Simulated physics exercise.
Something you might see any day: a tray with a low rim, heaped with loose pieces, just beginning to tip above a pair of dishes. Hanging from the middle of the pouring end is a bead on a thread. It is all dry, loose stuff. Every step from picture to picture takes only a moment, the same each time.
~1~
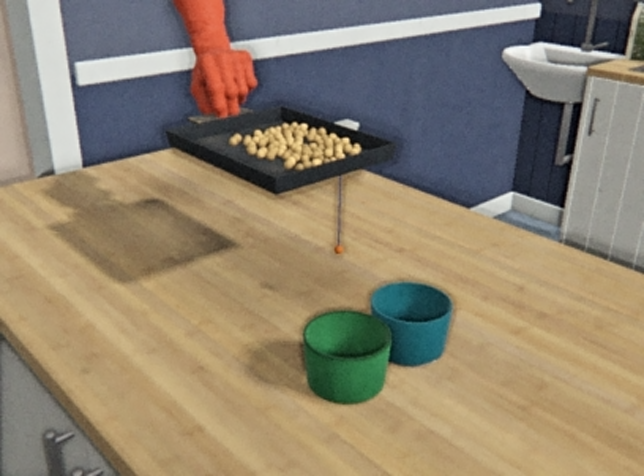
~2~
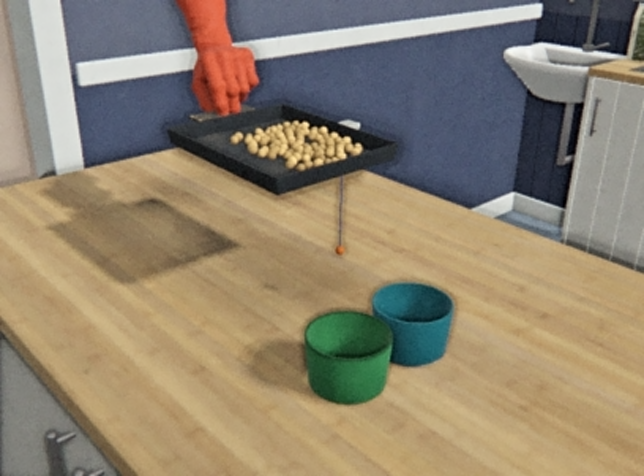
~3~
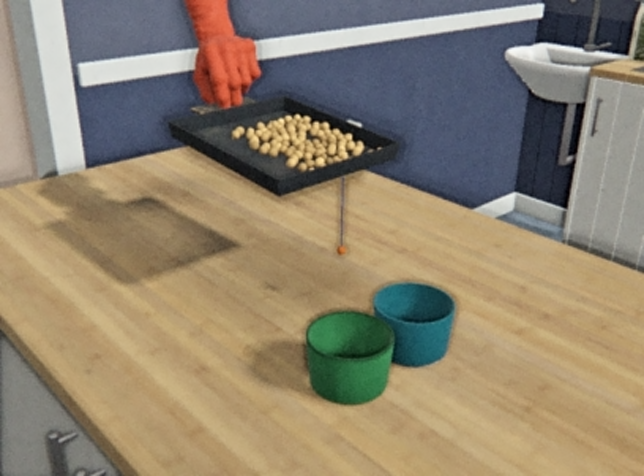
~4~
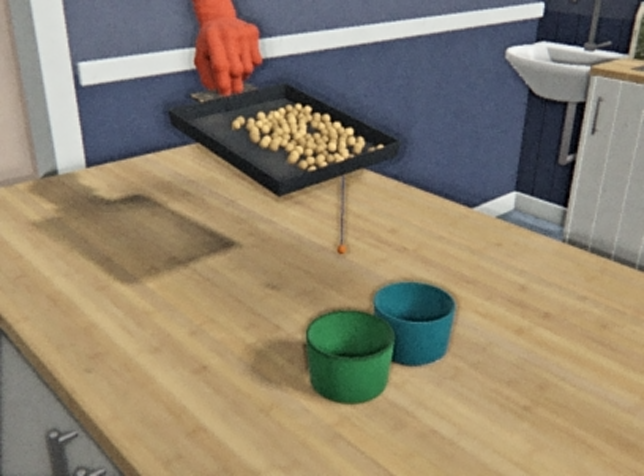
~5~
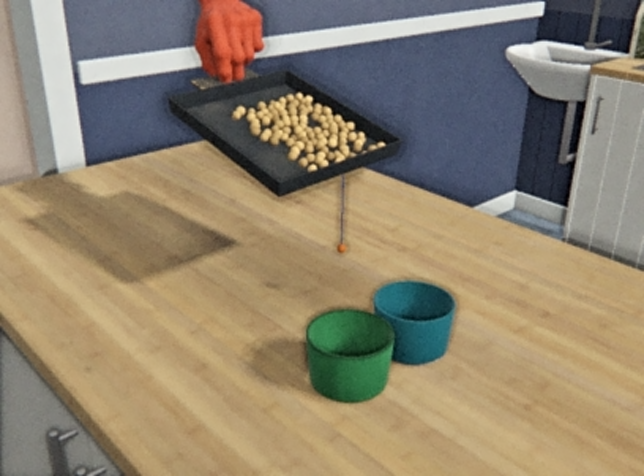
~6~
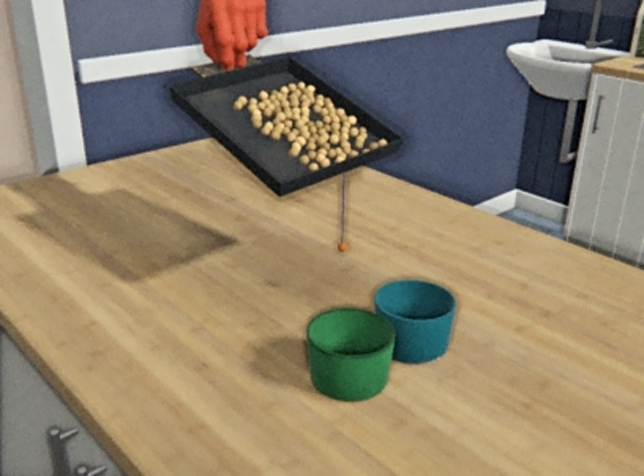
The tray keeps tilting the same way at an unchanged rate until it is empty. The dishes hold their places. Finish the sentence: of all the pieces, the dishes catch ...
... fewer than half.
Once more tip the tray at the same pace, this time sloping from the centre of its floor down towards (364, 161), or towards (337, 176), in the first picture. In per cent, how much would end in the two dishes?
About 0 %, then 10 %.
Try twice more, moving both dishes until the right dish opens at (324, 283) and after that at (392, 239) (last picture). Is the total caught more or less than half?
First place: Short of half; second place: Short of half.
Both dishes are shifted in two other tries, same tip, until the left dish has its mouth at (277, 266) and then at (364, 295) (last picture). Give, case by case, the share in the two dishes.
Approximately 0 percent, followed by approximately 60 percent.
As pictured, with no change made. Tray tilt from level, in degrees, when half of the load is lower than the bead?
Roughly 115 degrees at that moment.
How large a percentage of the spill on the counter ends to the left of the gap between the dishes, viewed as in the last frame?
My estimate is some 80 per cent.
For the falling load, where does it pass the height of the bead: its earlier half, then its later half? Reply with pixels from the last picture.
Roughly at (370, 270) first, and then at (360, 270).
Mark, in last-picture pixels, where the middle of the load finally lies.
At about (365, 332), give or take.
Soon, tray tipped steeply; all on the tray.
A while on, tray tipped past a quarter turn; all on the tray.
Towards the end, tray tipped past a quarter turn; about a quarter in the right dish; most outside both.
Finally, tray tipped past a quarter turn; none in the left dish; about a quarter in the right dish; most outside both.
